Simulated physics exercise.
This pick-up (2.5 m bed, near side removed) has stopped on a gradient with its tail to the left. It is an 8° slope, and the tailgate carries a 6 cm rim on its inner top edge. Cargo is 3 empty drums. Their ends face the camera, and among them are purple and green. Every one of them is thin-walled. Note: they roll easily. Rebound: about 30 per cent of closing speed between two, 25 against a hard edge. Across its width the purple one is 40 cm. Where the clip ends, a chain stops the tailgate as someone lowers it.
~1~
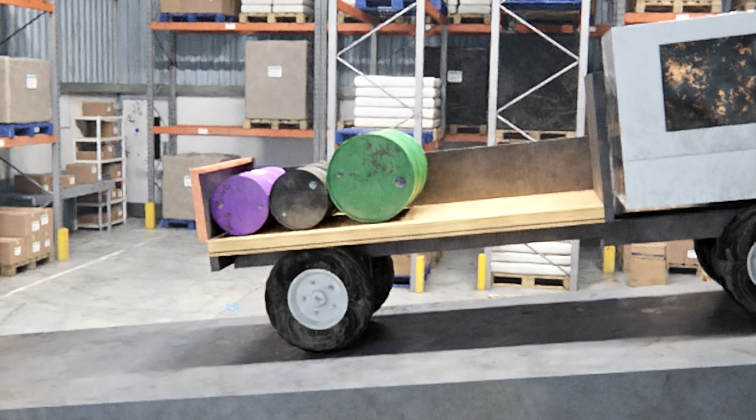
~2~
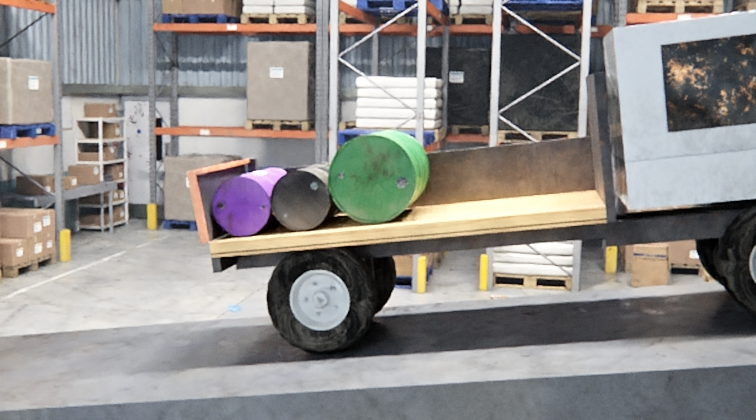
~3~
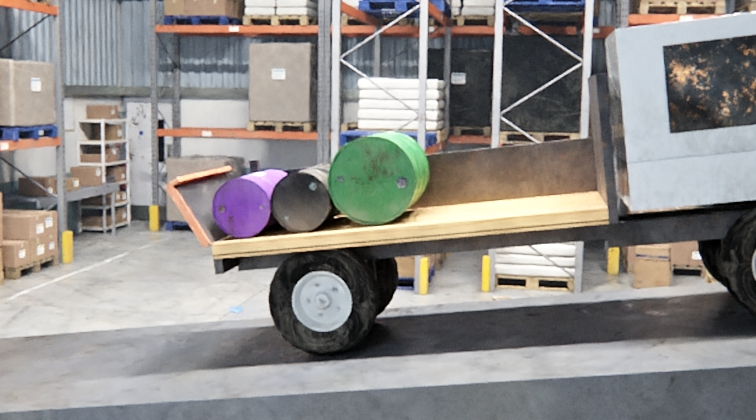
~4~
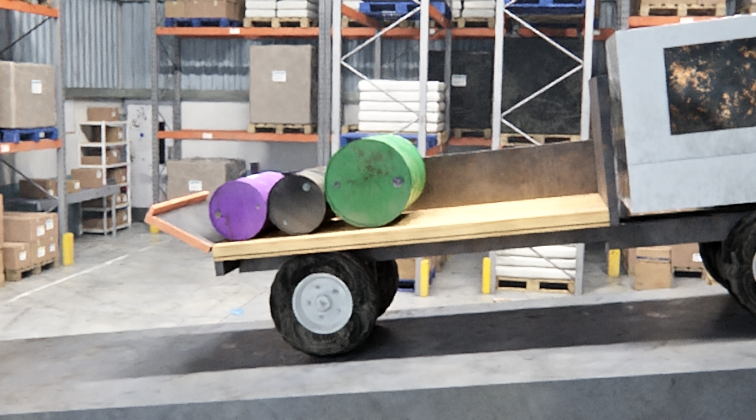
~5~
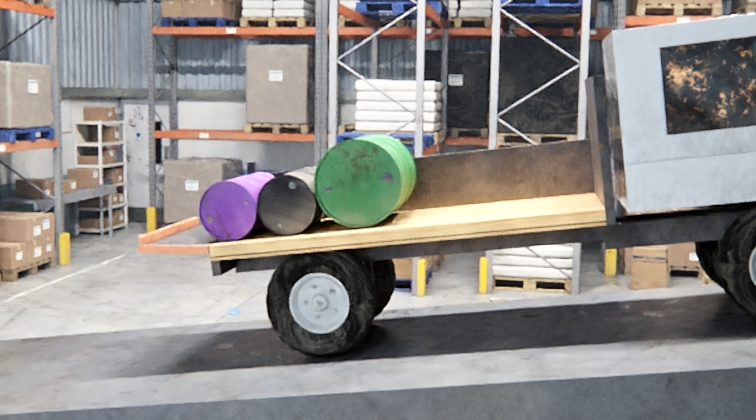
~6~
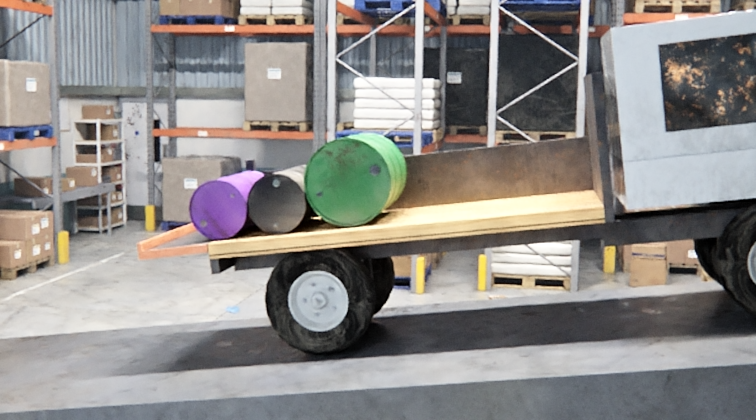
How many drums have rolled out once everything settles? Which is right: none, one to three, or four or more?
The right one is one to three.
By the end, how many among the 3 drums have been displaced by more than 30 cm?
The count is 3.
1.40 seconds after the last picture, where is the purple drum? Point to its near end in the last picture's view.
(98, 304), more or less.
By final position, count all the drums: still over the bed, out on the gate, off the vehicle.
In that order: 0, 0, 3.
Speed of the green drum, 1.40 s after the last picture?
Around 0.3 m/s.
Another 1.4 s on from the last picture, purple is dropping off the gate; green is on the bed, 10 cm short of the hinge, rolling left; 1 gone off the back.
Another 3.2 s on from the last picture, purple is off the vehicle; green is dropping off the gate; 3 gone off the back.
In the end (5.1 s after the last picture), purple is out on the ground; green is out on the ground; 3 gone off the back.
